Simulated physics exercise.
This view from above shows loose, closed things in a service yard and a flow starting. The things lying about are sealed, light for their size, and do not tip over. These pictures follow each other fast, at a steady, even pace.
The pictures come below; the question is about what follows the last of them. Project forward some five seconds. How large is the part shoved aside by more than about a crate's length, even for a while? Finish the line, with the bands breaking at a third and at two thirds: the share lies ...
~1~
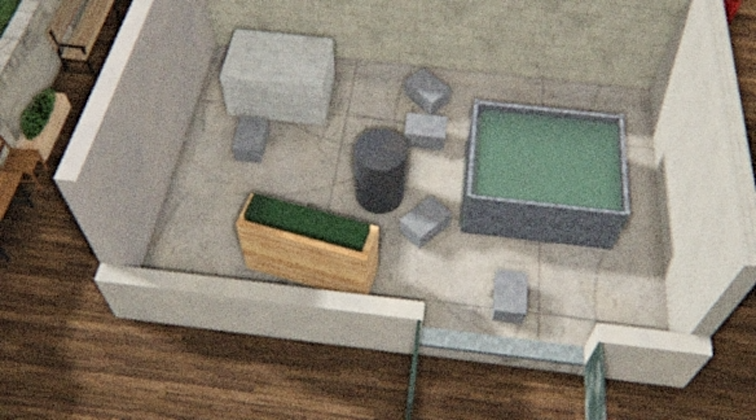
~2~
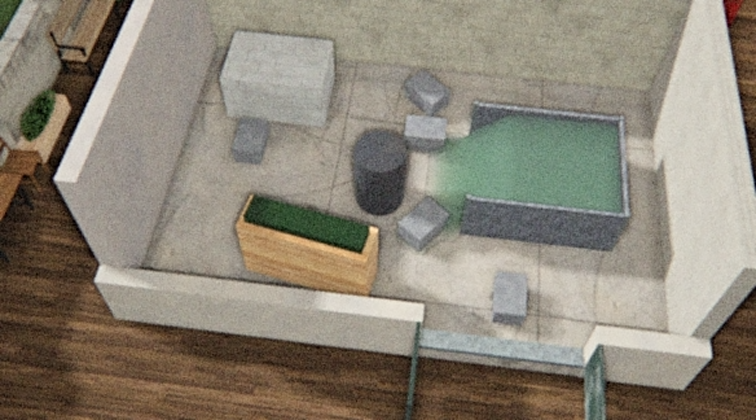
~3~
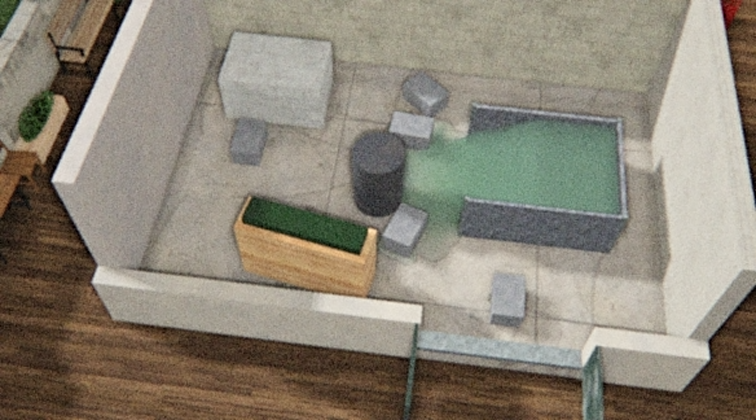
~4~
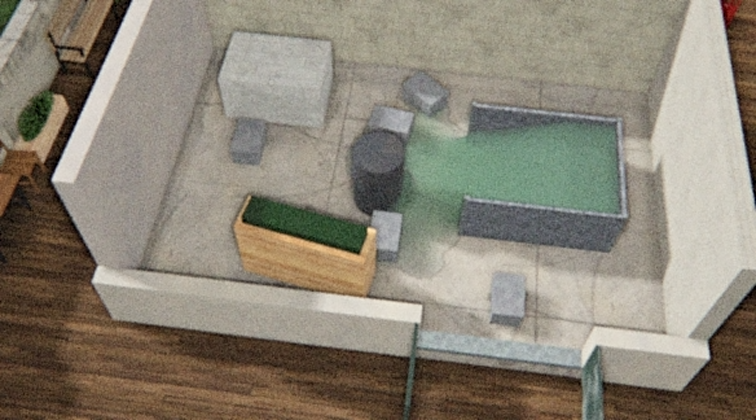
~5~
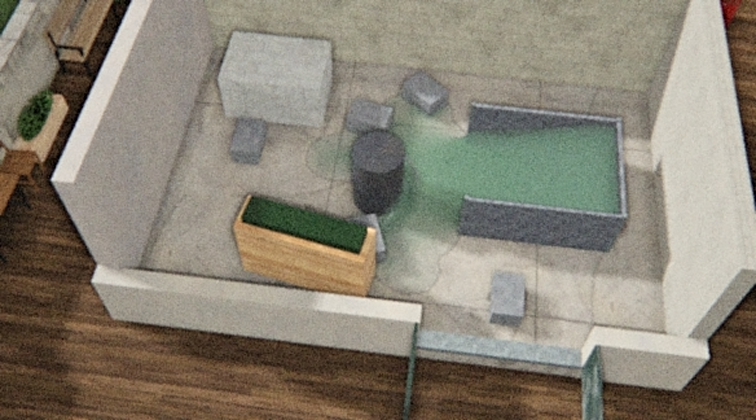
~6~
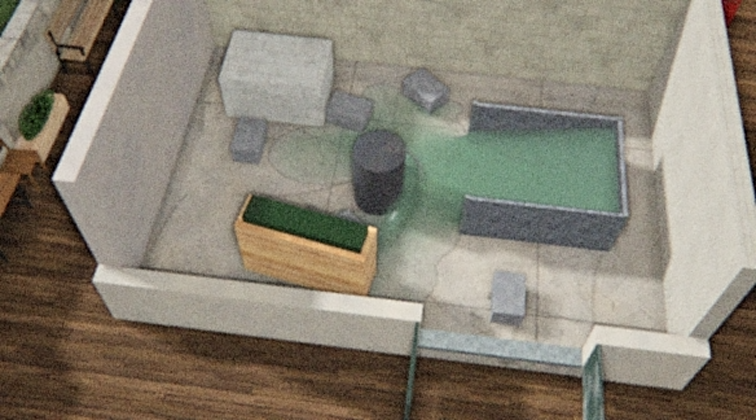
The share lies at two thirds or above.
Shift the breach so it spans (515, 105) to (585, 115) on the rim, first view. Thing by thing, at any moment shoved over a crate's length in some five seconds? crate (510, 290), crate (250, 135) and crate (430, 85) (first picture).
The first: Went past that; the second: Fell short; the third: Went past that.
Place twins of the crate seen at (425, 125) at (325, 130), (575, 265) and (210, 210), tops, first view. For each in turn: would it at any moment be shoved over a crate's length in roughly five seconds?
So, in order, the copies go a long way, nowhere much, a long way.
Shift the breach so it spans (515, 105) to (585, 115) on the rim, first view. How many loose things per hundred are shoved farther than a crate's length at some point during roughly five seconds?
I'd guess around 40 percent of them.
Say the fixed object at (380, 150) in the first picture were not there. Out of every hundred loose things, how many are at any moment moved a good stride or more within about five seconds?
I'd say somewhere around 100 per cent.
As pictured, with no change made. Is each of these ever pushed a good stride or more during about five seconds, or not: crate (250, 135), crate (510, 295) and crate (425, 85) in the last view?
Listed order gives past that mark, then below that mark, and lastly past that mark.
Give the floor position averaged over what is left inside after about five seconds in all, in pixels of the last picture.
Roughly at (418, 221) in the last view.
A moment on, 2 of 5 are well off their spots; 1 afloat.
Next, 3 of 5 are well off their spots; 3 afloat.
Later, 4 of 5 are well off their spots; 2 afloat.
In the end, 4 of 5 are well off their spots, and 4 have been at some point; 3 afloat.
